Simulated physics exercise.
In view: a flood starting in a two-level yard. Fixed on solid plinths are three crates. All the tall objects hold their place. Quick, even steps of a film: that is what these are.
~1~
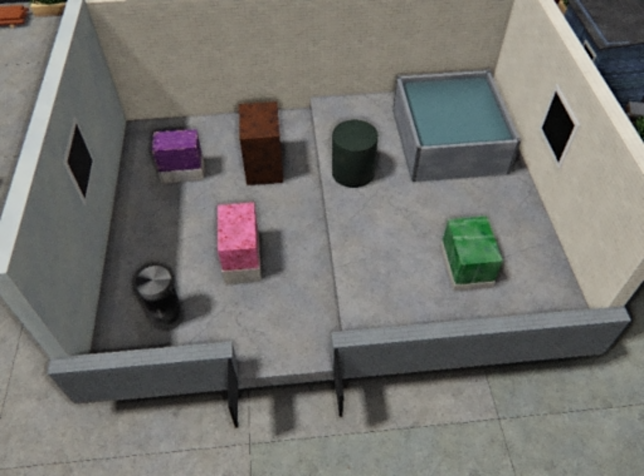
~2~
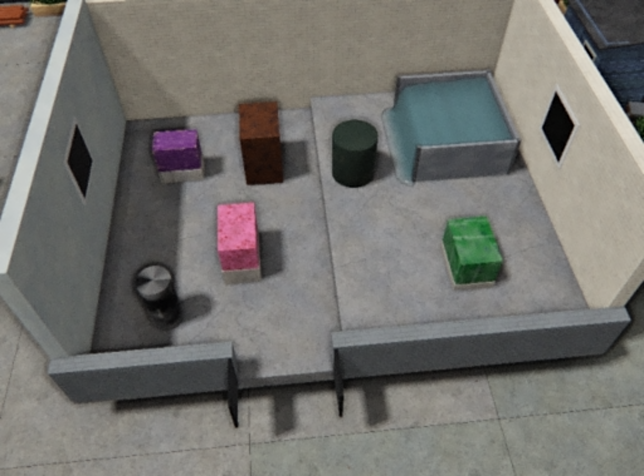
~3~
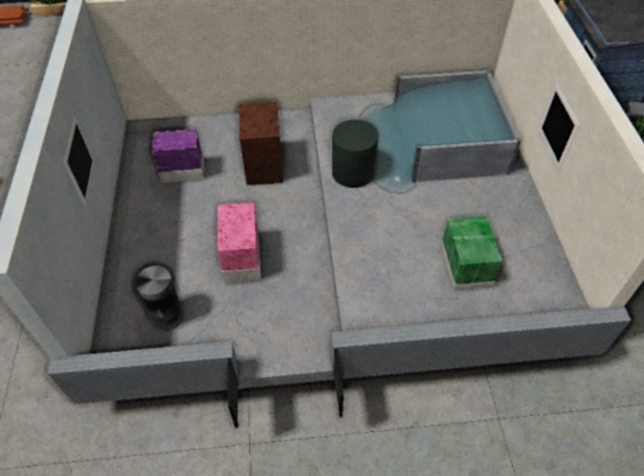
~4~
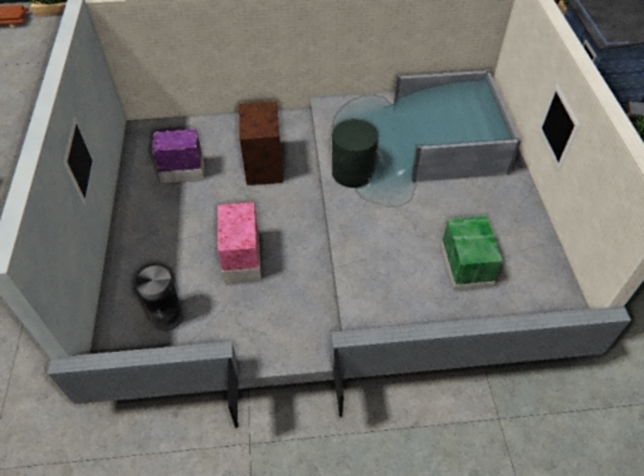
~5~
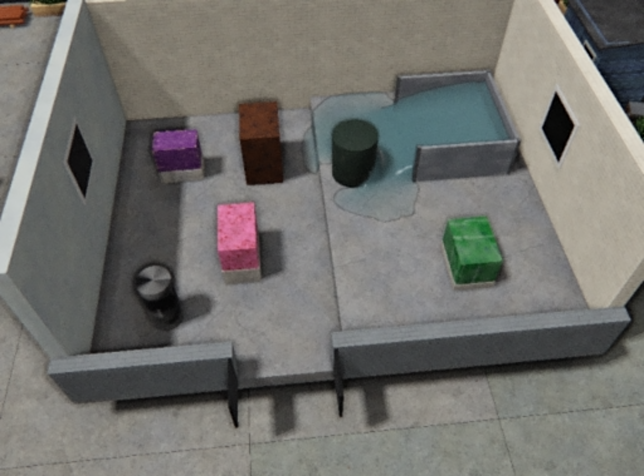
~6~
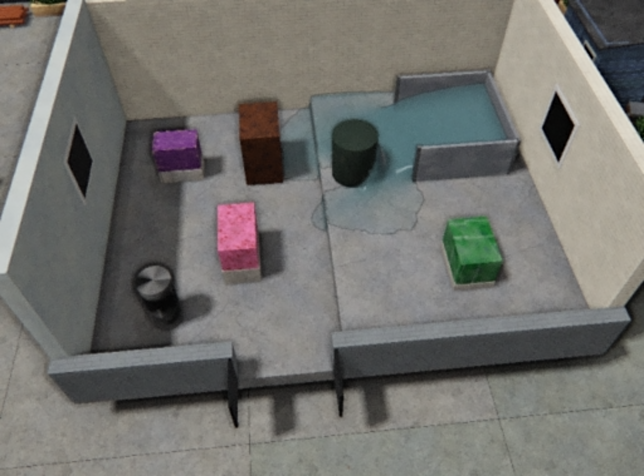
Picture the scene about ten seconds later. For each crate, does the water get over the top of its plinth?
The pink crate stays dry; the green crate stays dry; the purple crate stays dry.
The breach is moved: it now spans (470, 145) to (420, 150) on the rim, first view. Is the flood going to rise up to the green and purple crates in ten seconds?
First the green crate: It is hit; then the purple crate: It is left alone.
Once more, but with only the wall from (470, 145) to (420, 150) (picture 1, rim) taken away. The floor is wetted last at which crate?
The purple-painted one, by my reading.
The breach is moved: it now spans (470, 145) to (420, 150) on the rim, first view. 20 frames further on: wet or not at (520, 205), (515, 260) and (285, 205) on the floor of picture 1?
Soaked / soaked / unwetted.
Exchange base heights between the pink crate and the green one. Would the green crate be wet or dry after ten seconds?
The green crate stays out of it.
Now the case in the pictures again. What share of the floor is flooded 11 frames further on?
About 55 percent.
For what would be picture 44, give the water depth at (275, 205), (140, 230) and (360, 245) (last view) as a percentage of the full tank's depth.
The depths come to near 6, 6 and 2 per cent respectively.
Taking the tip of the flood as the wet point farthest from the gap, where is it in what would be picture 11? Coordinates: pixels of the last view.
About (160, 136).
A moment on, water covers 35 % of the floor; the pink crate water round its plinth, the green crate not reached, the purple crate not reached.
Next, water covers 55 % of the floor; the pink crate water round its plinth, the green crate water round its plinth, the purple crate water round its plinth.
Then, water covers 70 % of the floor; the pink crate water round its plinth, the green crate water round its plinth, the purple crate water round its plinth.
Later, water covers 85 % of the floor; the pink crate water round its plinth, the green crate water round its plinth, the purple crate water round its plinth.
In the end, water covers 95 % of the floor; the pink crate stayed above the water, the green crate stayed above the water, the purple crate stayed above the water.
